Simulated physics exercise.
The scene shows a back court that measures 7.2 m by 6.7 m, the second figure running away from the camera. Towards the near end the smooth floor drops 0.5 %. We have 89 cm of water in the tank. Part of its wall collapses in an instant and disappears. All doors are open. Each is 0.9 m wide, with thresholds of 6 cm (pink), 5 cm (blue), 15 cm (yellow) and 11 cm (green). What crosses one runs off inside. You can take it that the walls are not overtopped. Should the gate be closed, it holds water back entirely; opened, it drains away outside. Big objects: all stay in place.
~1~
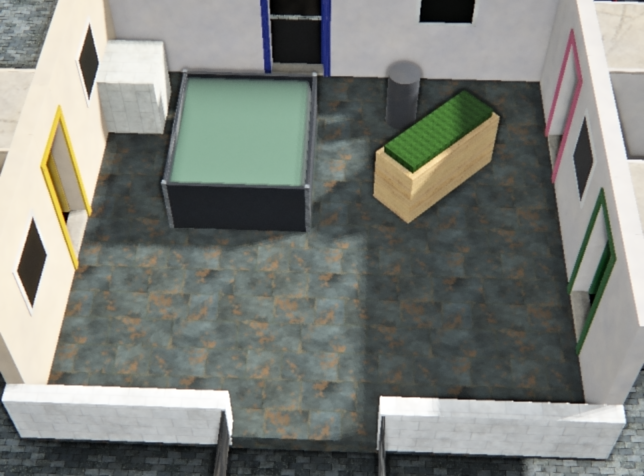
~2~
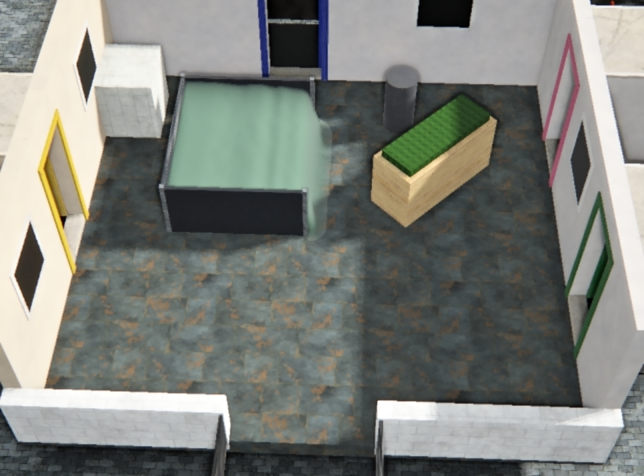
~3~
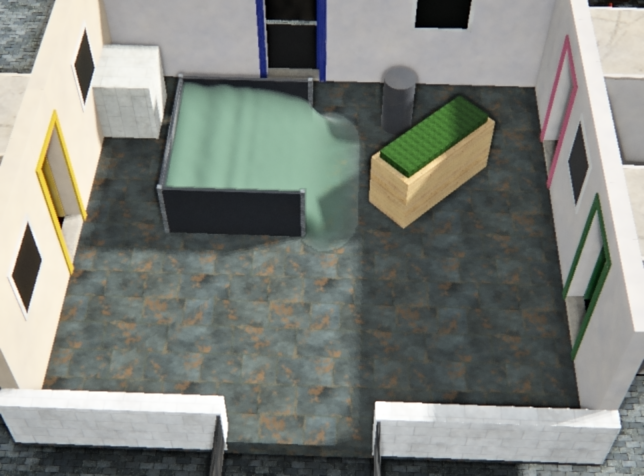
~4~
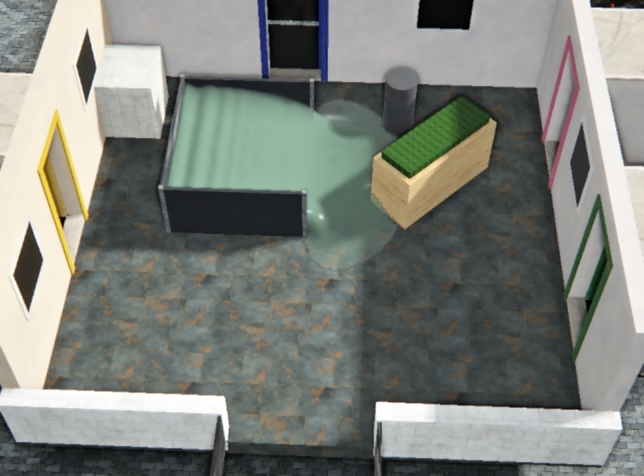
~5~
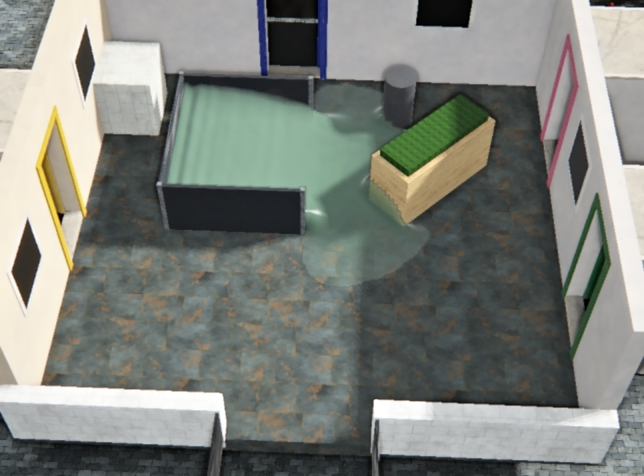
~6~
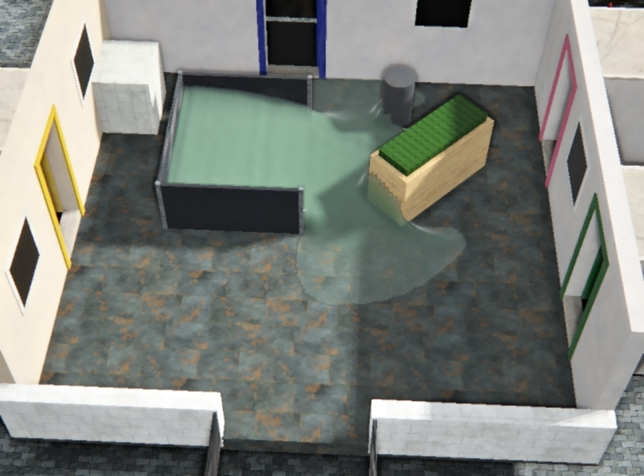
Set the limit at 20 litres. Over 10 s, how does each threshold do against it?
In the end at the pink door the water let in will surpass the limit; at the blue door the water let in will surpass the limit; at the yellow door the water let in will remain short of the limit; at the green door the water let in will surpass the limit.
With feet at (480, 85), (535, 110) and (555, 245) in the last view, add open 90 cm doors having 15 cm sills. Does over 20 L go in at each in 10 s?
First doorway gets there, second gets there, third falls short.
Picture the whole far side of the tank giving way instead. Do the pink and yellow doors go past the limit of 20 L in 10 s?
Against that limit the pink door gives a greater amount and the yellow door gives a lower amount.
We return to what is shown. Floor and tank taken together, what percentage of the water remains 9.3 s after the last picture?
Some 76 per cent remains.
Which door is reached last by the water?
Lab note: Last arrival at the yellow door.
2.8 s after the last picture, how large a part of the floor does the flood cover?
Covered: Roughly 65 %.
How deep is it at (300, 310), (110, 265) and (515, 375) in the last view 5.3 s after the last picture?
About 2, 2 and 15 cm.
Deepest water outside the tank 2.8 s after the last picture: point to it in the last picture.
Look around (529, 330).
Then, 0.7 s after the last picture water covers 35 % of the floor and is deepest (62 cm) near (389, 132); pink door not reached, blue door 1 cm at the sill, 0 L in, yellow door not reached, green door 12 cm at the sill, 1 L in.
Then, 1.5 s after the last picture water covers 50 % of the floor and is deepest (56 cm) near (527, 99); pink door 13 cm at the sill, 1 L in, blue door 5 cm at the sill, 0 L in, yellow door not reached, green door 19 cm at the sill, 24 L in.
Then, 2.8 s after the last picture water covers 65 % of the floor and is deepest (38 cm) near (529, 330); pink door 13 cm at the sill, 25 L in, blue door 13 cm at the sill, 20 L in, yellow door not reached, green door 20 cm at the sill, 50 L in.
Then, 5.3 s after the last picture water covers 80 % of the floor and is deepest (20 cm) near (551, 300); pink door 13 cm at the sill, 101 L in, blue door 8 cm at the sill, 55 L in, yellow door 2 cm at the sill, 0 L in, green door 18 cm at the sill, 122 L in.
Then, 9.3 s after the last picture water covers 95 % of the floor and is deepest (16 cm) near (141, 417); pink door 10 cm at the sill, 143 L in, blue door 7 cm at the sill, 83 L in, yellow door 6 cm at the sill, 0 L in, green door 8 cm at the sill, 145 L in.
